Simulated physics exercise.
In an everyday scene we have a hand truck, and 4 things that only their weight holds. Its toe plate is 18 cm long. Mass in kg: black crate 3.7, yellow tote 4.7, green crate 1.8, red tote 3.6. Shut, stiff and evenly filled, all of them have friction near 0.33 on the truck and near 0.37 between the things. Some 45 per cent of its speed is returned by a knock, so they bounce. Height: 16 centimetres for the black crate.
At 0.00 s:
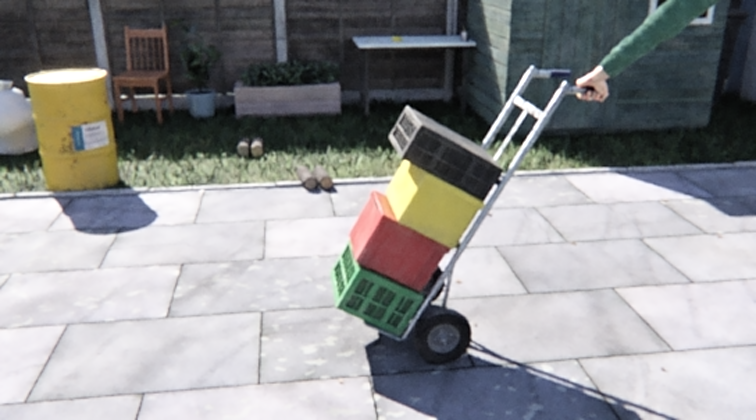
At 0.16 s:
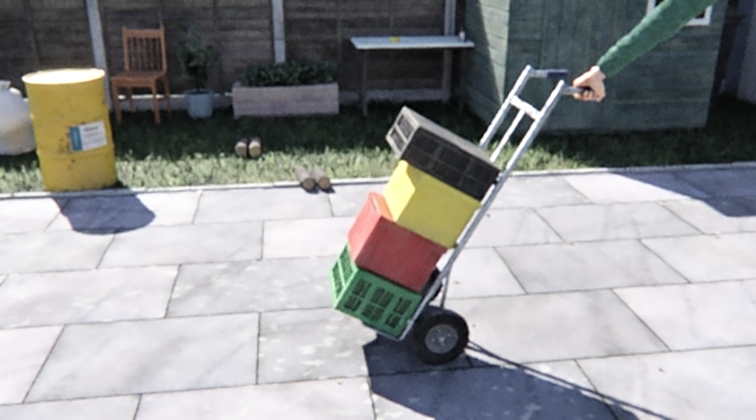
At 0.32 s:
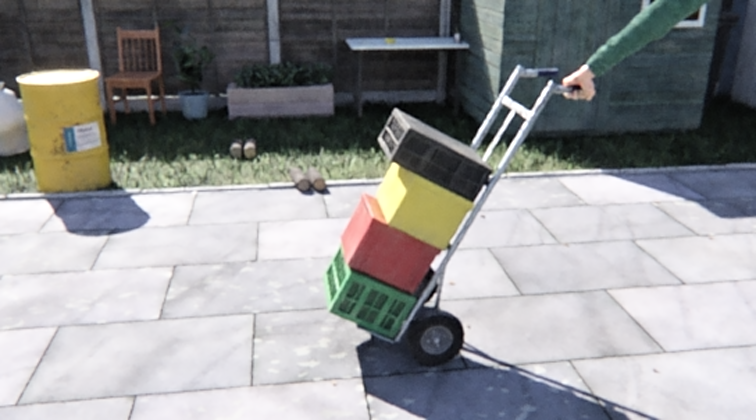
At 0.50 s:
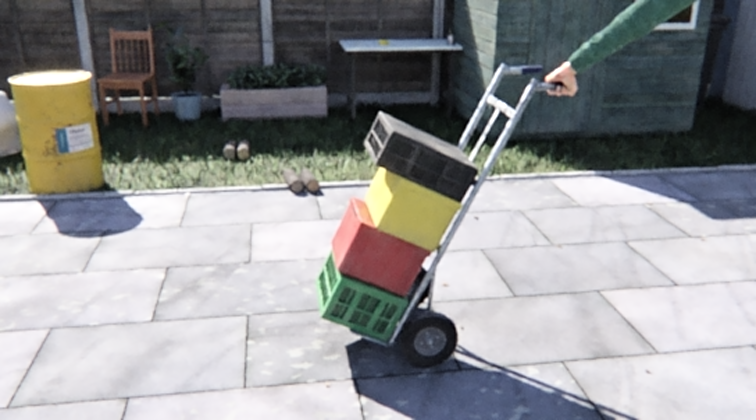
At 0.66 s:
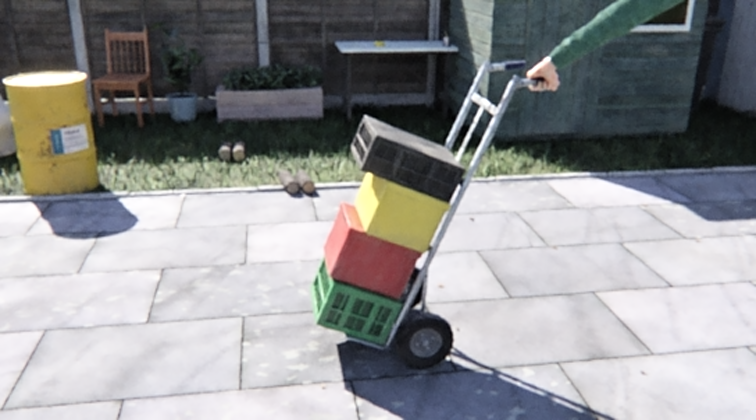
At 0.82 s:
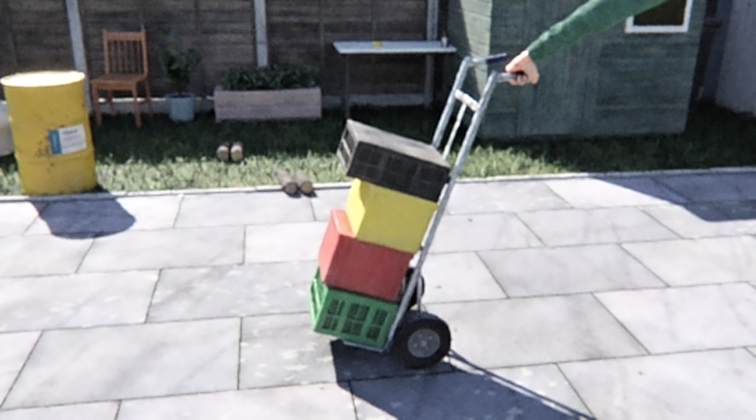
On a sunlit paved patio beside a strip of grass, a green-sleeved hand grips a hand truck leaning back to the right, stacked with green, red, yellow and black containers. The hand moves left, gradually swinging the truck and its stack toward upright, though it still leans back somewhat.
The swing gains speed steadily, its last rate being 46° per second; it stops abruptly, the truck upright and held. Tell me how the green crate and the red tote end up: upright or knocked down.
The green crate fails to tip; the red tote fails to tip.
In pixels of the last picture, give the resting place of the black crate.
Roughly pixel (309, 182).
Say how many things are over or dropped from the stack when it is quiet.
I count 0.
After 1.42 s, truck upright; red tote tipped 4° from how it sat near (339, 274); green crate tipped 4° from how it sat near (347, 318); black crate tipped 4° from how it sat.
After 1.82 s, truck upright; red tote tipped 9° from how it sat near (332, 273); green crate tipped 9° from how it sat near (344, 317); black crate tipped 9° from how it sat.
After 2.32 s, truck upright; black crate slid 3 cm.
After 3.22 s, truck upright; red tote tipped 5° from how it sat near (337, 274); green crate tipped 5° from how it sat near (346, 318); black crate tipped 5° from how it sat.
At rest (4.4 s), not toppled but over 10 cm from the start, black crate; the other 3 in place, give or take 10 cm. Seen from the same camera at the end, green crate near (346, 318), red tote near (336, 274).
